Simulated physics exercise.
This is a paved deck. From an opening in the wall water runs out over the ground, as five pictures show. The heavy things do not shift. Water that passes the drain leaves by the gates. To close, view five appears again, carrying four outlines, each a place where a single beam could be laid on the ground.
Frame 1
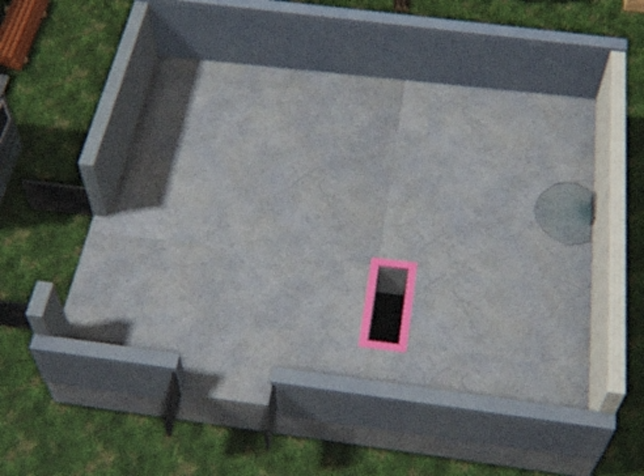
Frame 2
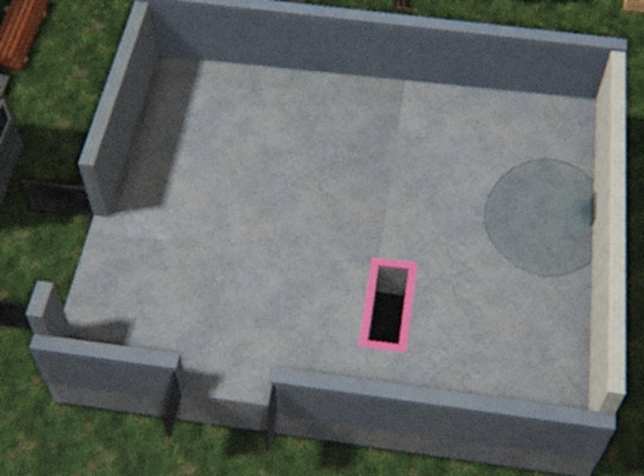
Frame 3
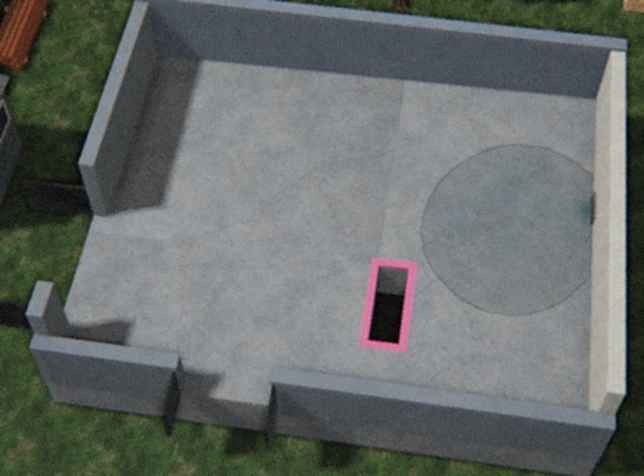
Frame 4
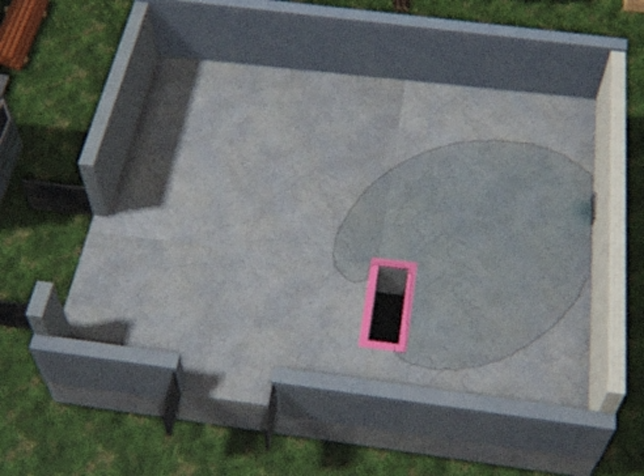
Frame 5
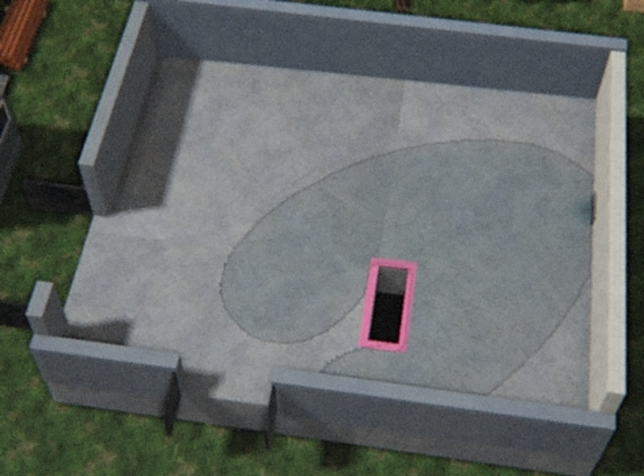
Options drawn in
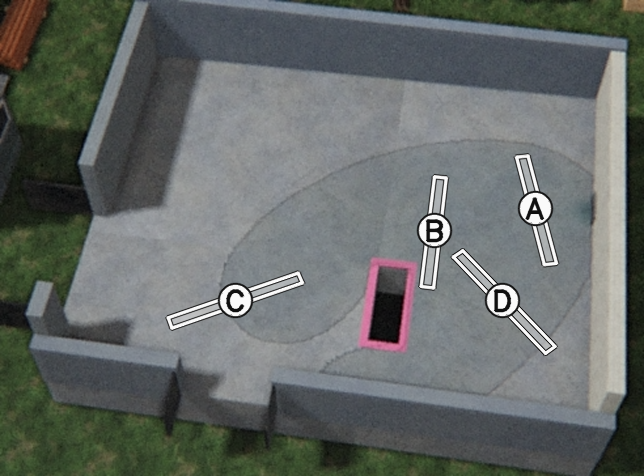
The footage shows a walled paved deck where a shallow sheet of water spreads from the right wall across the ground toward the left, reaching a pink-rimmed drain pit, entering it, and extending around it on both sides.
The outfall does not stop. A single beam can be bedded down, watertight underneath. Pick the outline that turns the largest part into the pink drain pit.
Place C does it best.
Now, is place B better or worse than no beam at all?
Worse.
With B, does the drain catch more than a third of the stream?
No.
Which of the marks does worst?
The answer is A.
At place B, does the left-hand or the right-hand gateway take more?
More leaves on the left.
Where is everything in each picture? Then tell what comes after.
The first frame shows outfall at (595, 209); pink drain pit at (389, 304); open gate at (90, 272); open gate at (230, 386); 2 % of the ground under water, visible out to (543, 203); pink drain pit still dry.
In the second frame, 6 % of the ground under water, visible out to (489, 203); pink drain pit still dry.
In the third frame, 14 % of the ground under water, visible out to (445, 278); pink drain pit still dry.
In the fourth frame, 23 % of the ground under water, visible out to (341, 244); pink drain pit taking water.
In the fifth frame, 35 % of the ground under water, visible out to (237, 316); pink drain pit taking water.
In white, A from (522, 156) to (550, 264); B from (427, 287) to (440, 177); C from (170, 322) to (300, 278); D from (458, 253) to (550, 349).
For place A, about 5 % of the stream goes into the pink drain pit, about 95 % out by the gates.
For place B, about 19 % of the stream goes into the pink drain pit, about 81 % out by the gates.
For place C, about 41 % of the stream goes into the pink drain pit, about 59 % out by the gates.
For place D, about 16 % of the stream goes into the pink drain pit, about 84 % out by the gates.
